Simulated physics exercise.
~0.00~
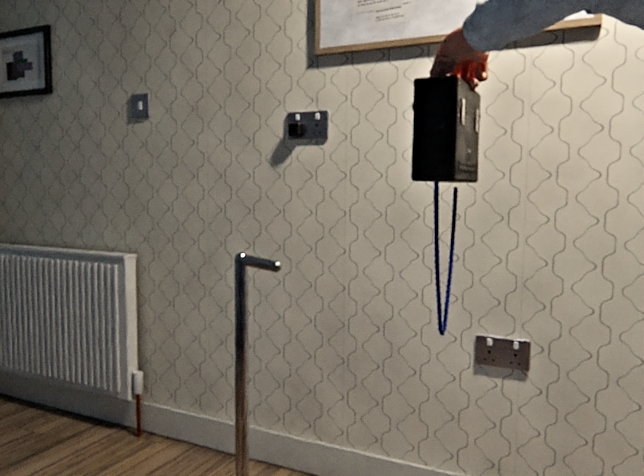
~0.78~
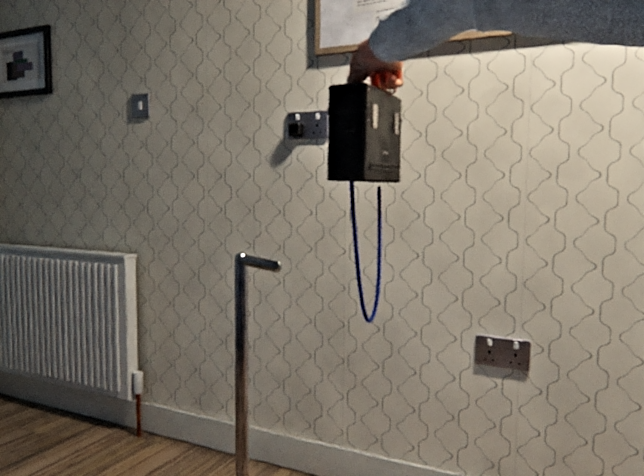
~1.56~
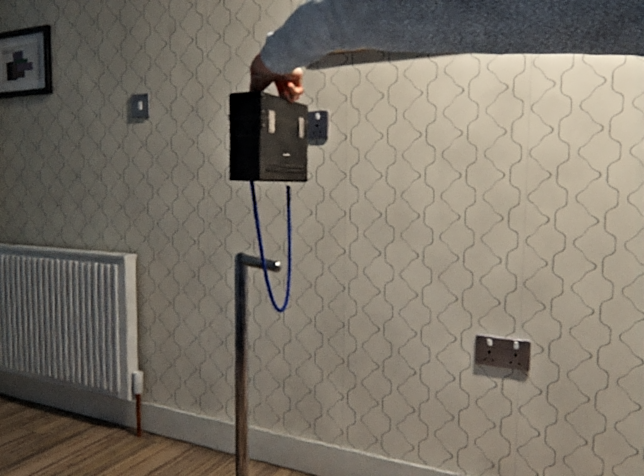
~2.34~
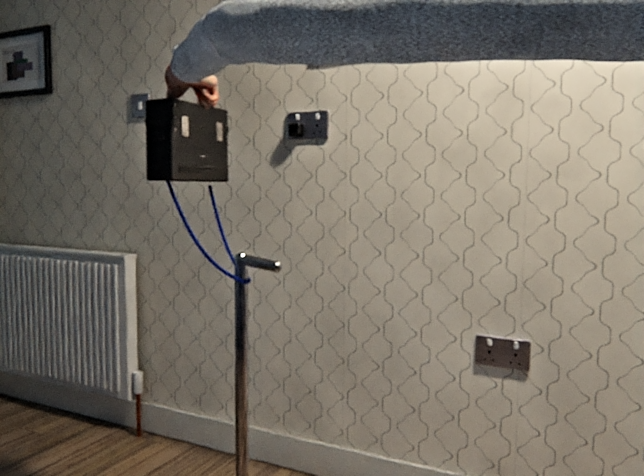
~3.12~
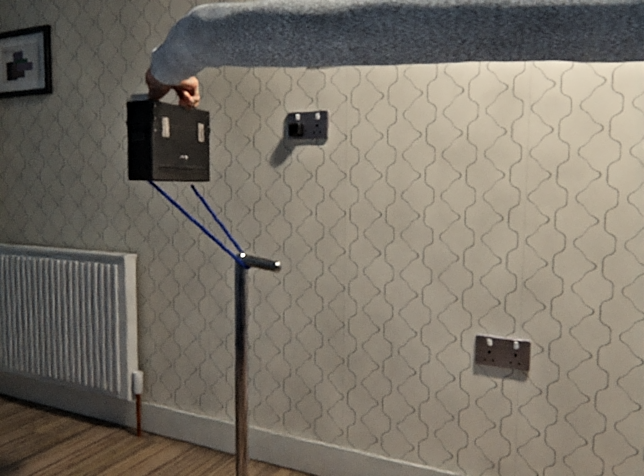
A black case with a blue loop hanging beneath it was carried left by a hand across a patterned wall, passing over a short metal post, until the loop caught on the post's top and pulled tight, stopping the hand just beyond it.
